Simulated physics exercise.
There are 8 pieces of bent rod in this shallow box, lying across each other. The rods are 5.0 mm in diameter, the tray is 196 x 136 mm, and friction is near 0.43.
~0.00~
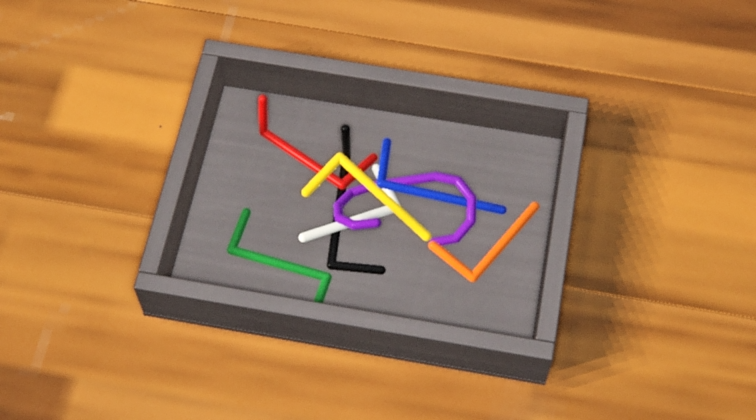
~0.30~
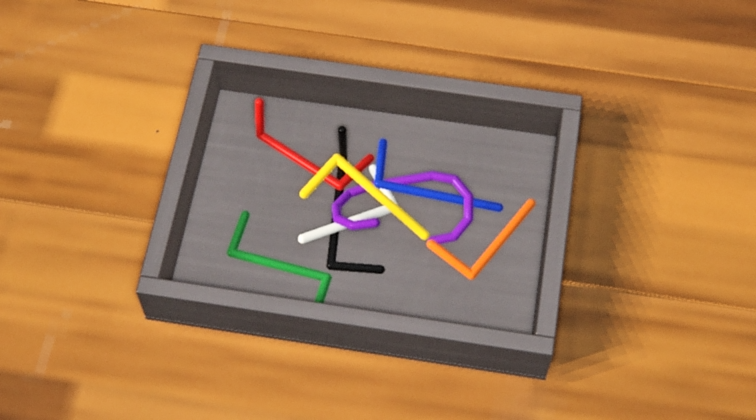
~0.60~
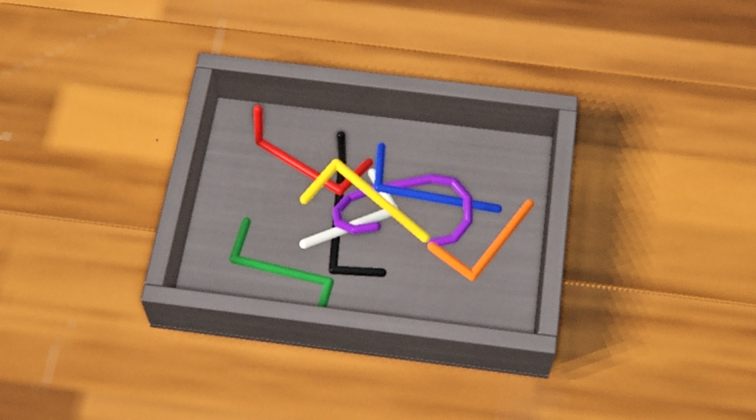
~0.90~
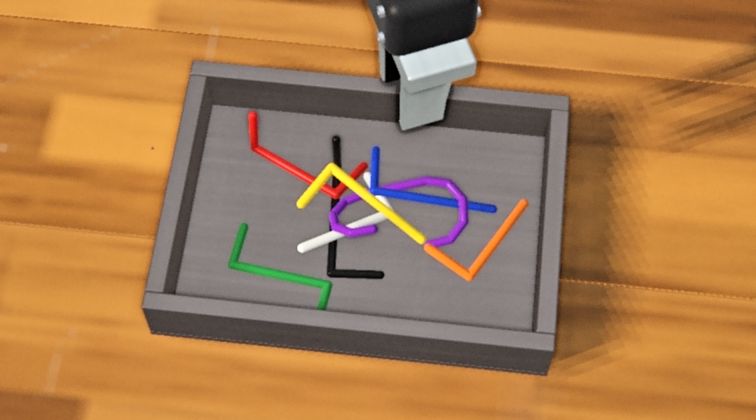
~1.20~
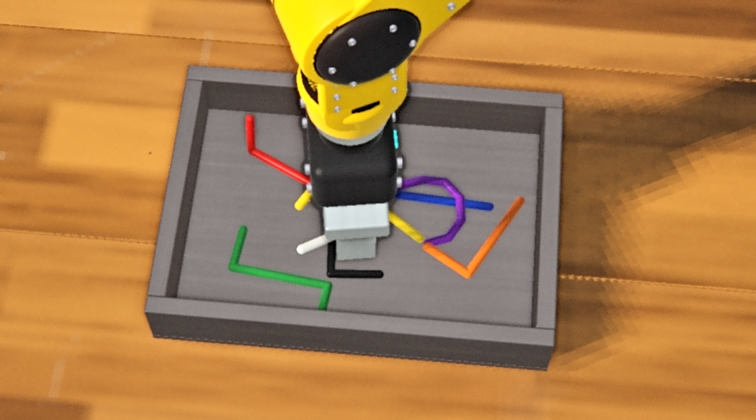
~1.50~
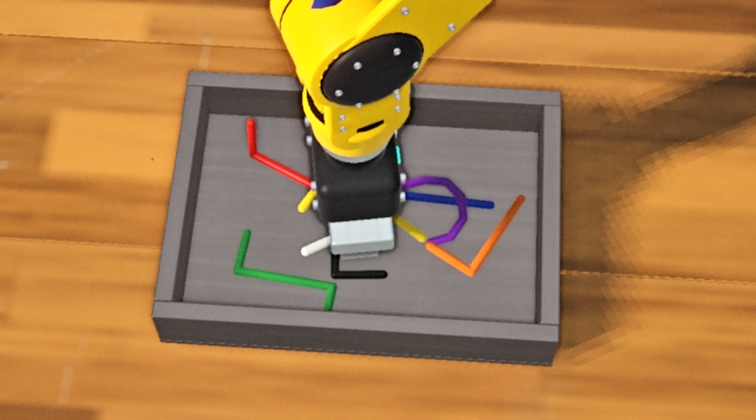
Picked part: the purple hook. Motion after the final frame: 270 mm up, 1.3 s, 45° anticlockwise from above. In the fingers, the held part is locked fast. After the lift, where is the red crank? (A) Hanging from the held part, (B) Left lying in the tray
Left lying in the tray (B).
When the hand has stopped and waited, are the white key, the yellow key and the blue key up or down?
White key is left, yellow key is lifted, blue key is lifted.
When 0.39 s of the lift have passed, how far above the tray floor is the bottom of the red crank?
Roughly 0 mm.
By 1.89 s, lowest point more than 20 mm over the tray floor, purple hook 58 mm.
By 2.21 s, lowest point more than 20 mm over the tray floor, purple hook 159 mm, yellow key 102 mm, blue key 101 mm.
By 2.80 s, lowest point more than 20 mm over the tray floor, purple hook 272 mm, blue key 215 mm, yellow key 215 mm.
Finally, hanging purple hook 272 mm, blue key 215 mm, yellow key 215 mm; the other 5 are down.
